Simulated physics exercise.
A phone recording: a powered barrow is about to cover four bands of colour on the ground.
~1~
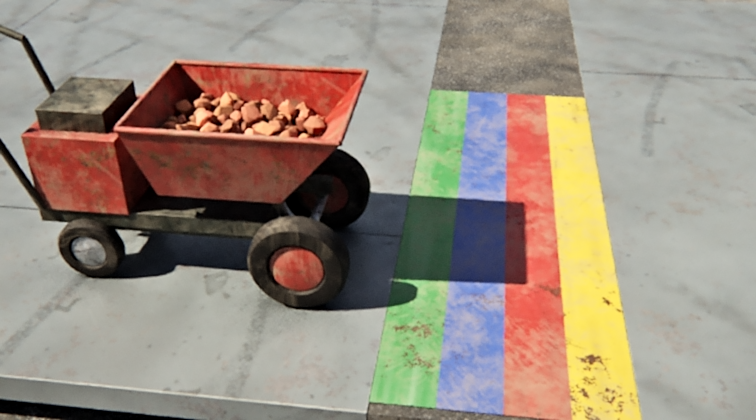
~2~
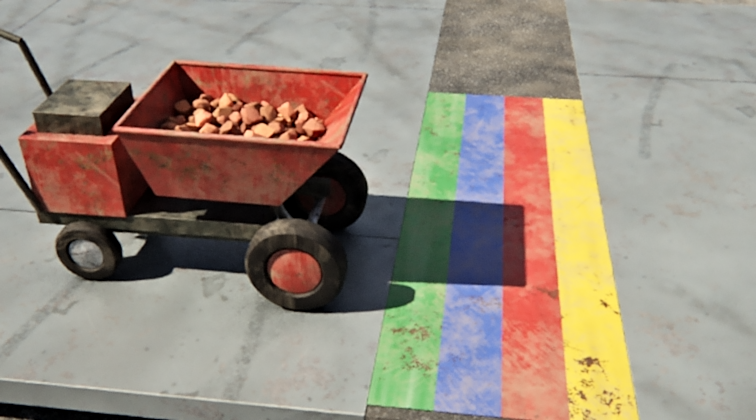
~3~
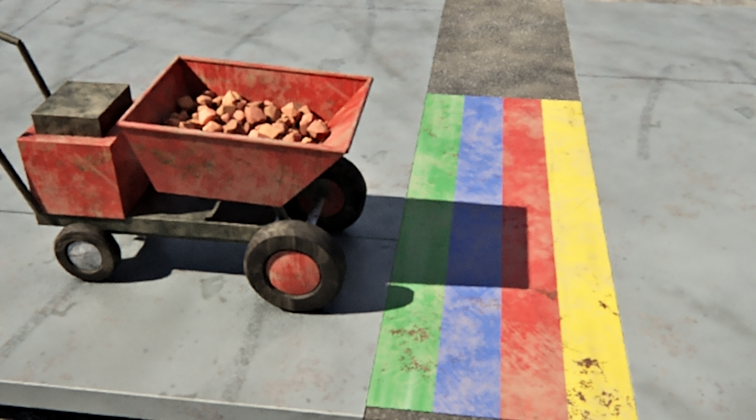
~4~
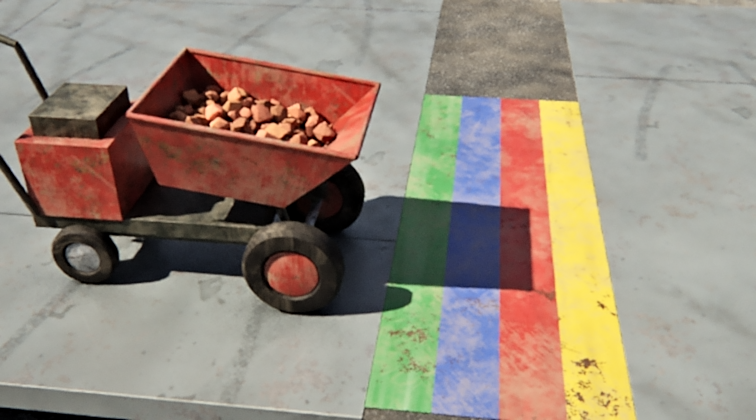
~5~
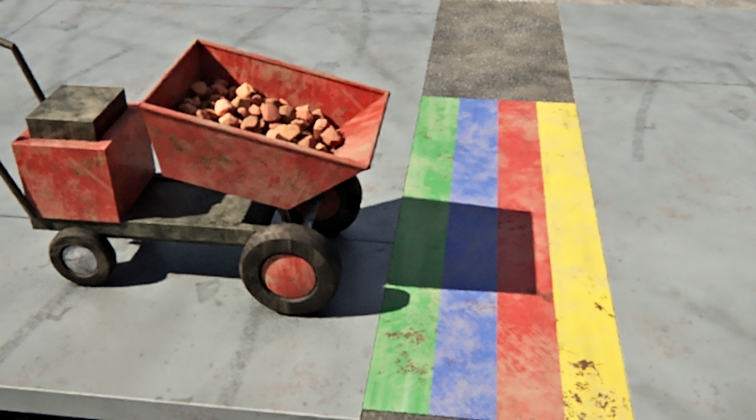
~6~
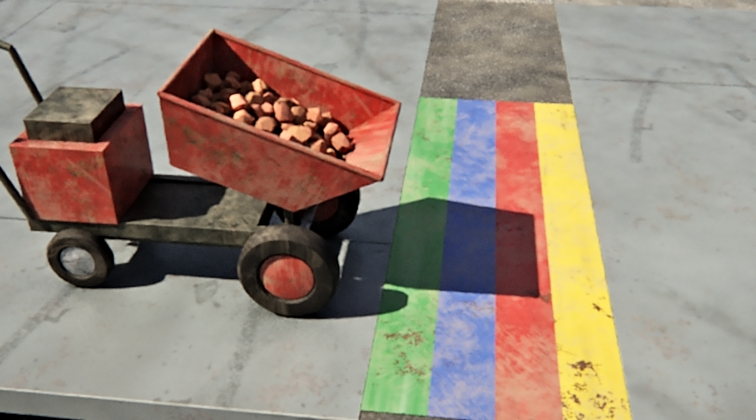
The red skip of a barrow loaded with rubble tilts toward the coloured bands at right.
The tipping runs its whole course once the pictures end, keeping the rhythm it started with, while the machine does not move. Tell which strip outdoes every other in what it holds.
The blue strip holds the most.
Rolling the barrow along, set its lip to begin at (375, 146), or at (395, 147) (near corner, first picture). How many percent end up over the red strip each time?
40 and 40 percent, in that order.
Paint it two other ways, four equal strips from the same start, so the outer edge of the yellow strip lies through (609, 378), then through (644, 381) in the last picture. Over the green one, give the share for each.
The first one comes out at 0 percent, while the second comes out at 0 percent.
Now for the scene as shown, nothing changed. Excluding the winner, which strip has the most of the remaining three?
It's red next.
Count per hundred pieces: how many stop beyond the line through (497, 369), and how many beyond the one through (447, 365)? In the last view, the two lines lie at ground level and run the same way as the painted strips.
Estimate, first then second: 40 %, 70 %.
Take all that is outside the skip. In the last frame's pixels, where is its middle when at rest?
(489, 276).
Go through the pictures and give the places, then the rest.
Lip of the skip at (339, 143), level; top of the load at (226, 122), lumps of rubble; green strip at (411, 347); blue strip at (473, 353); red strip at (536, 359); yellow strip at (600, 365), in the first frame.
Lip of the skip at (340, 147), level; top of the load at (225, 123), in the second frame.
Lip of the skip at (346, 151), tipped barely; top of the load at (220, 132), in the third frame.
Lip of the skip at (355, 158), tipped a little; top of the load at (221, 118), in the fourth frame.
Lip of the skip at (367, 167), tipped a little; top of the load at (215, 110), in the fifth frame.
Lip of the skip at (381, 179), tipped clearly; top of the load at (227, 104); green strip at (402, 355); blue strip at (464, 360); red strip at (527, 365); yellow strip at (591, 370), in the sixth frame.
Soon, skip tipped steeply; all in the skip.
A while on, skip tipped right over; most in the skip; about a quarter over the blue strip; a small part over the red strip.
Towards the end, skip tipped right over; about a quarter in the skip; a stray few over the green strip; about half over the blue strip; about a quarter over the red strip; a small part over the yellow strip; a stray few off the paint.
Finally, skip tipped right over; about a quarter in the skip; a stray few over the green strip; about half over the blue strip; about a quarter over the red strip; a small part over the yellow strip; a stray few off the paint.
